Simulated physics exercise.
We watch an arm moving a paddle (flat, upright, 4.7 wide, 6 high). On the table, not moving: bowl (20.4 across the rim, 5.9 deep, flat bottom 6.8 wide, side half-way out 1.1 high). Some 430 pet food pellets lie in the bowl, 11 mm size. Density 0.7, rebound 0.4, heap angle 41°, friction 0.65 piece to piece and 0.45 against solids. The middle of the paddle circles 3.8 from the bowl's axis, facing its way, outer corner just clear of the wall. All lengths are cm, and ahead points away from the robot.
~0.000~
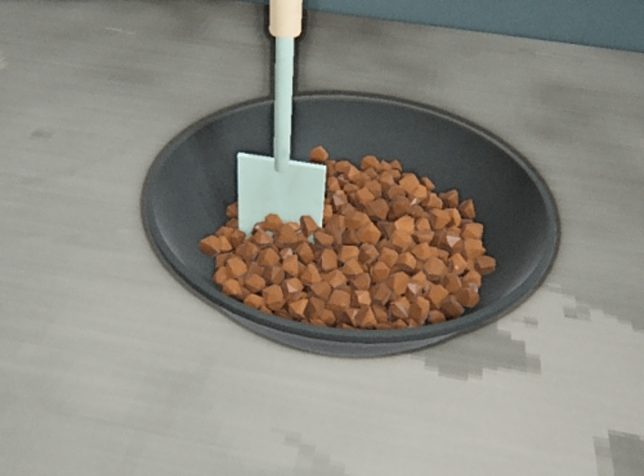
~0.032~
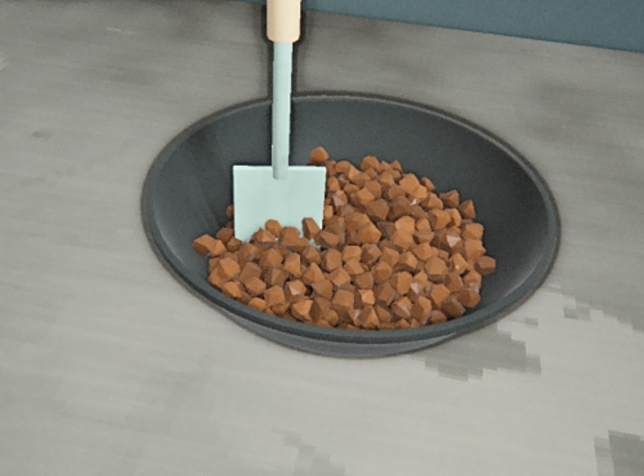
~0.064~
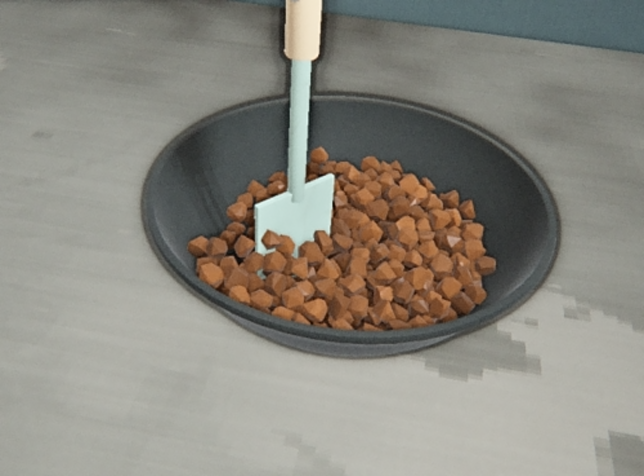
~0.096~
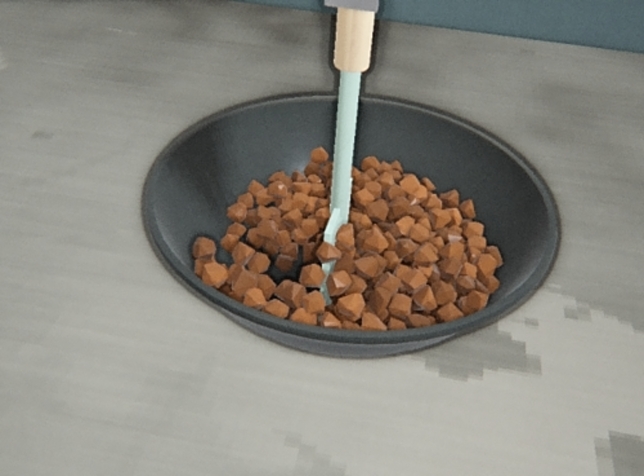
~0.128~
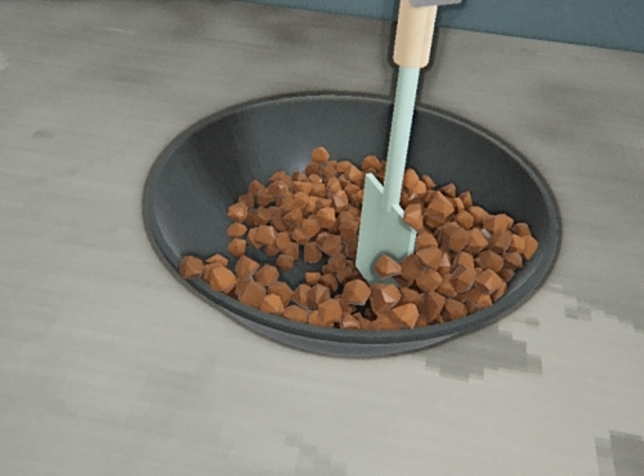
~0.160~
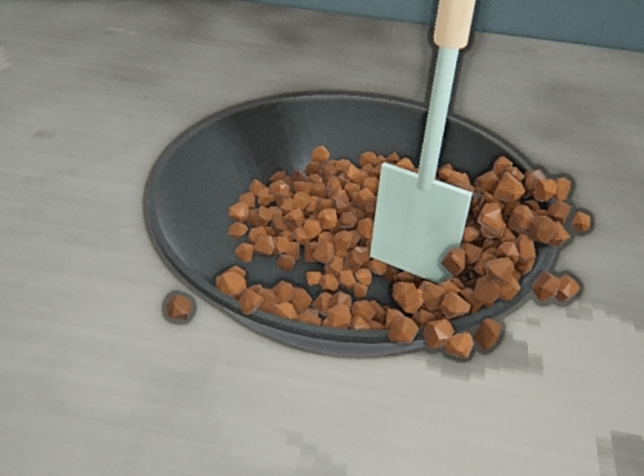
A pale green paddle sweeping left to right through brown pellets in a dark bowl, pushing some over the right rim.
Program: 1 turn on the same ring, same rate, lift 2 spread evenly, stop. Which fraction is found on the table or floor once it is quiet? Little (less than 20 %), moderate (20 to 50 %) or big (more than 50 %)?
A moderate share, 20 to 50 %, ends on the table or floor.
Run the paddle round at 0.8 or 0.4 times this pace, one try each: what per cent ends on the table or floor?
Some 25 and 0 per cent.
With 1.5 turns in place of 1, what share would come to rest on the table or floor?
Then about 30 per cent.
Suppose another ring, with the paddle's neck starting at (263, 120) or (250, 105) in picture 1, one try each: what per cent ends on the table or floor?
About 30 and 20 per cent.
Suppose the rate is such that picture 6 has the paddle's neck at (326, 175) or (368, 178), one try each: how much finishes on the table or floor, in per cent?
Some 5 and 15 per cent.
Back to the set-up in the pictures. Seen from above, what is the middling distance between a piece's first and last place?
About 6 cm.
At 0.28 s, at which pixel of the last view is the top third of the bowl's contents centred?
At about (312, 131).
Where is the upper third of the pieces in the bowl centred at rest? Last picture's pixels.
Around (311, 221).
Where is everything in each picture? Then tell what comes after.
In the first picture, paddle neck at (282, 136), 0° round; upper third of the load around (369, 235), from x 210 to 485, top at y 155; 431 in the bowl.
In the second picture, paddle neck at (281, 143), 15° round; upper third of the load around (362, 239), from x 205 to 485, top at y 155.
In the third picture, paddle neck at (297, 164), 51° round; upper third of the load around (352, 255), from x 200 to 485, top at y 155.
In the fourth picture, paddle neck at (341, 177), 87° round; upper third of the load around (374, 267), from x 205 to 490, top at y 155.
In the fifth picture, paddle neck at (394, 173), 124° round; upper third of the load around (424, 263), from x 190 to 525, top at y 155; 429 in the bowl, 2 in flight or on the tool.
In the sixth picture, paddle neck at (431, 152), 161° round; upper third of the load around (472, 233), from x 180 to 580, top at y 155; 415 in the bowl, 16 in flight or on the tool.
After 0.22 s, 232° round, highest piece 13 above the table; 388 in the bowl, 3 on the table or floor, 40 in flight or on the tool.
After 0.28 s, 302° round, highest piece 12 above the table; 356 in the bowl, 17 on the table or floor, 58 in flight or on the tool.
After 0.51 s, 0° round, highest piece 11 above the table; 320 in the bowl, 109 on the table or floor, 2 in flight or on the tool.
After 1.21 s, 0° round, highest piece 7 above the table; 320 in the bowl, 111 on the table or floor.
At rest, 320 in the bowl, 111 on the table or floor. That is 26 % on the table or floor.
